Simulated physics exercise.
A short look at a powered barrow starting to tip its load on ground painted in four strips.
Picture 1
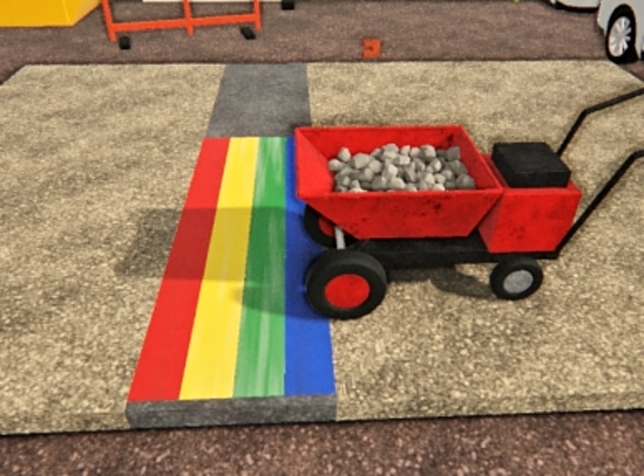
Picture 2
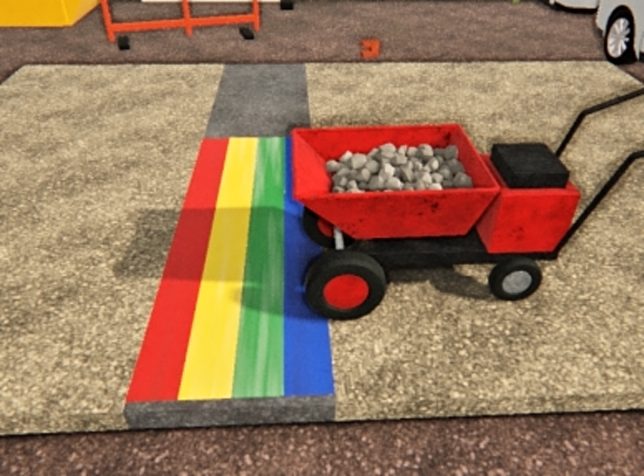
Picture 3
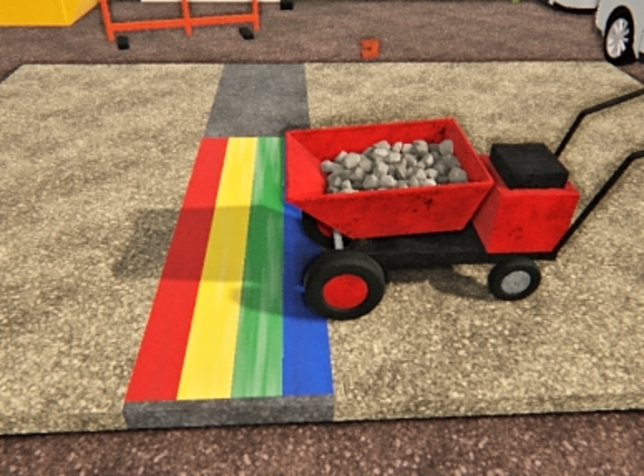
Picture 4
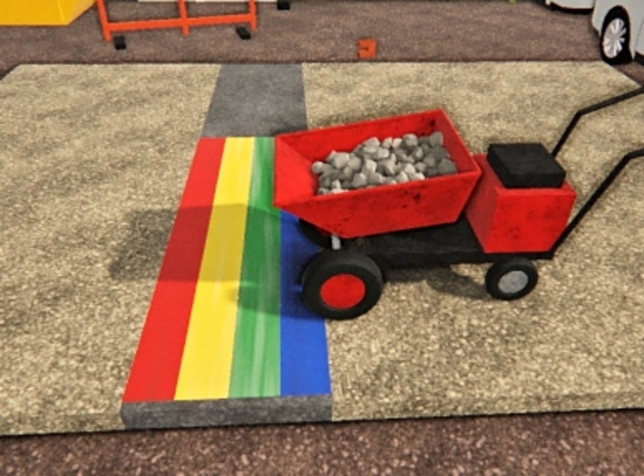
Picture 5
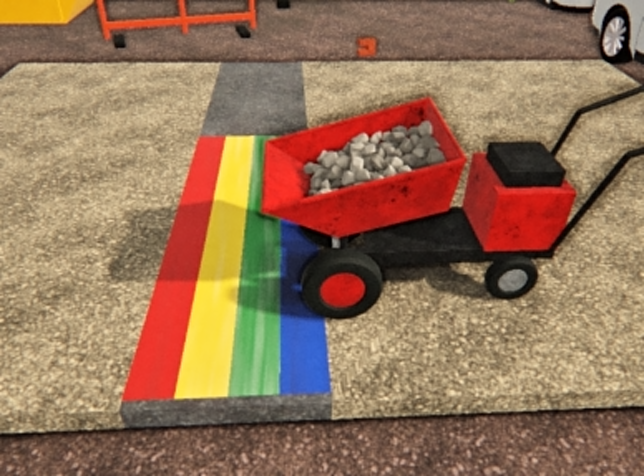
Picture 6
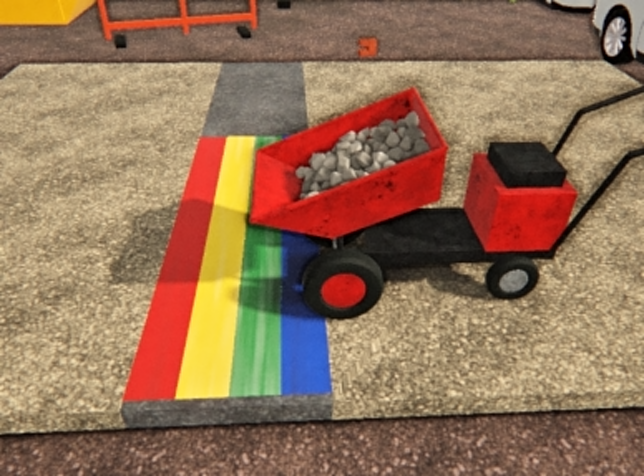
On a pale, gritty slab seen from slightly above and side-on, a strip of ground is painted in red, yellow, green and blue bands from left to right. A red barrow with black wheels and handles stands at right, its skip full of grey stones, front wheel by the blue band. The skip, level at first, tilts leftward, its back rising clearly while the view stays almost still.
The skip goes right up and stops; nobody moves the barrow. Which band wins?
Most covered: The red band.
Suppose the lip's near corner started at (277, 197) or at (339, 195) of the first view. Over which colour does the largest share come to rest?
In turn: Red; the strip in yellow.
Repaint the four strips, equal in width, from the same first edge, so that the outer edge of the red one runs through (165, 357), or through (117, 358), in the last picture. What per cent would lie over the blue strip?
The first gives 0 %, the second 0 %.
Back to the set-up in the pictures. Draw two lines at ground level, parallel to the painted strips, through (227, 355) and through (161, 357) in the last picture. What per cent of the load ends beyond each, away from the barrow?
In turn 80 and 30 in a hundred.
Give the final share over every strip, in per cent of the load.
In per cent, blue strip 0, green strip 0, yellow strip 25 and red strip 35.
Soon after the last picture, skip tipped steeply; all in the skip.
A little later, skip tipped right over; about a third in the skip; about a quarter over the yellow strip; about a third over the red strip; a small part off the paint.
Later still, skip tipped right over; about a quarter in the skip; a stray few over the green strip; about a quarter over the yellow strip; about a third over the red strip; about a quarter off the paint.
At rest, skip tipped right over; about a quarter in the skip; none over the blue strip; a stray few over the green strip; about a quarter over the yellow strip; about a third over the red strip; about a quarter off the paint.
